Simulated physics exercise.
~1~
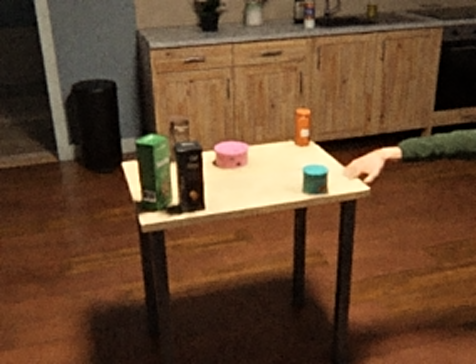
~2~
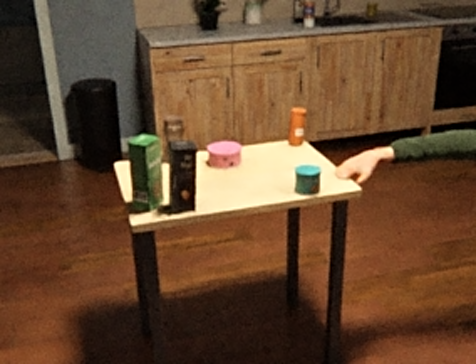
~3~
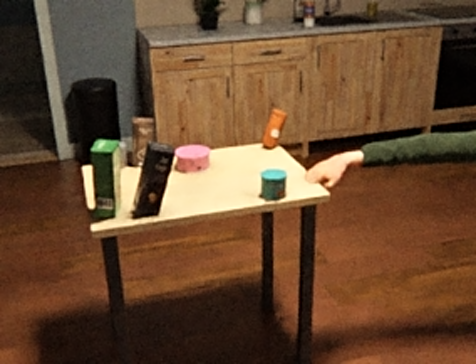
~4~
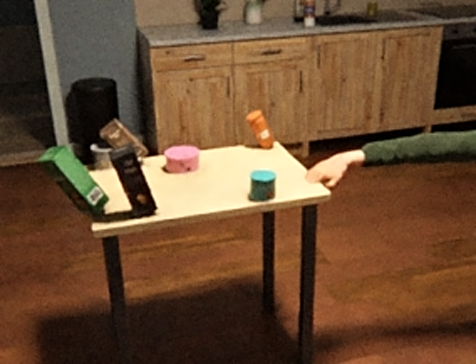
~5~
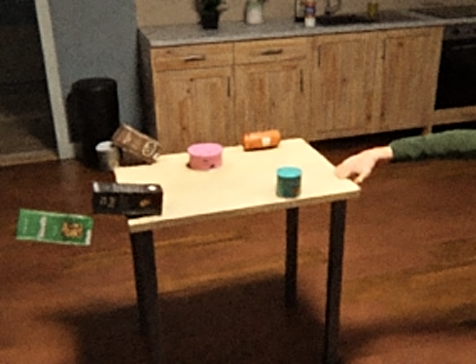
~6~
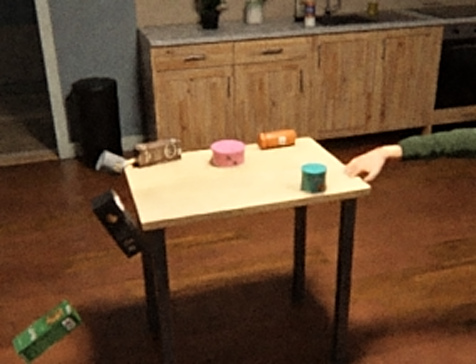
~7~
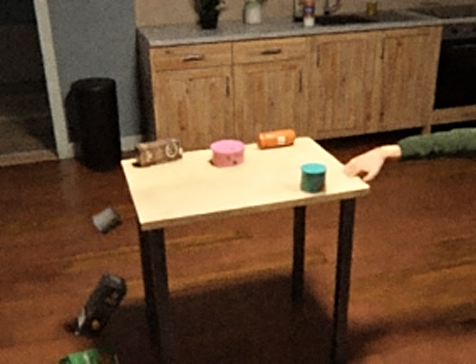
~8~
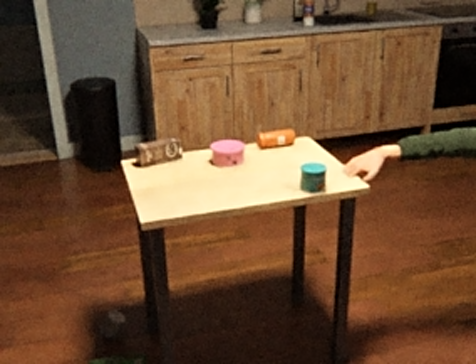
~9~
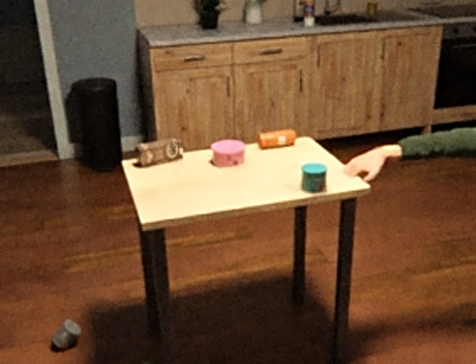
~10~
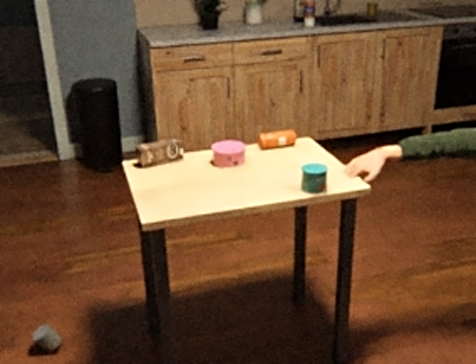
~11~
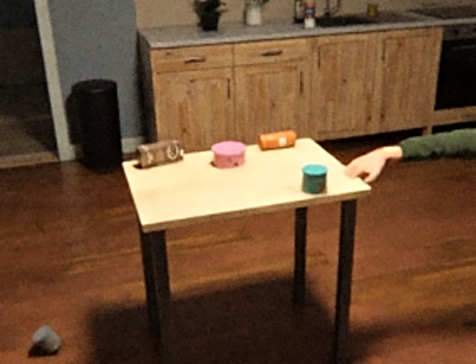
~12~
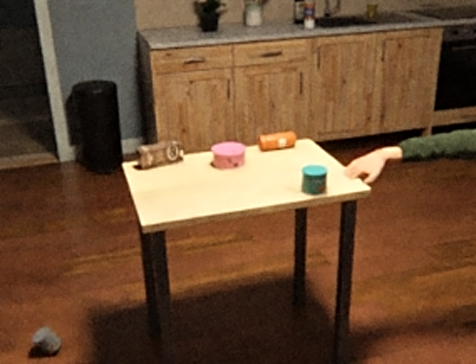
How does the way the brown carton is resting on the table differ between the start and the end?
At the start the brown carton stands upright on the table. By the end it is lying on its side, still on the tabletop.
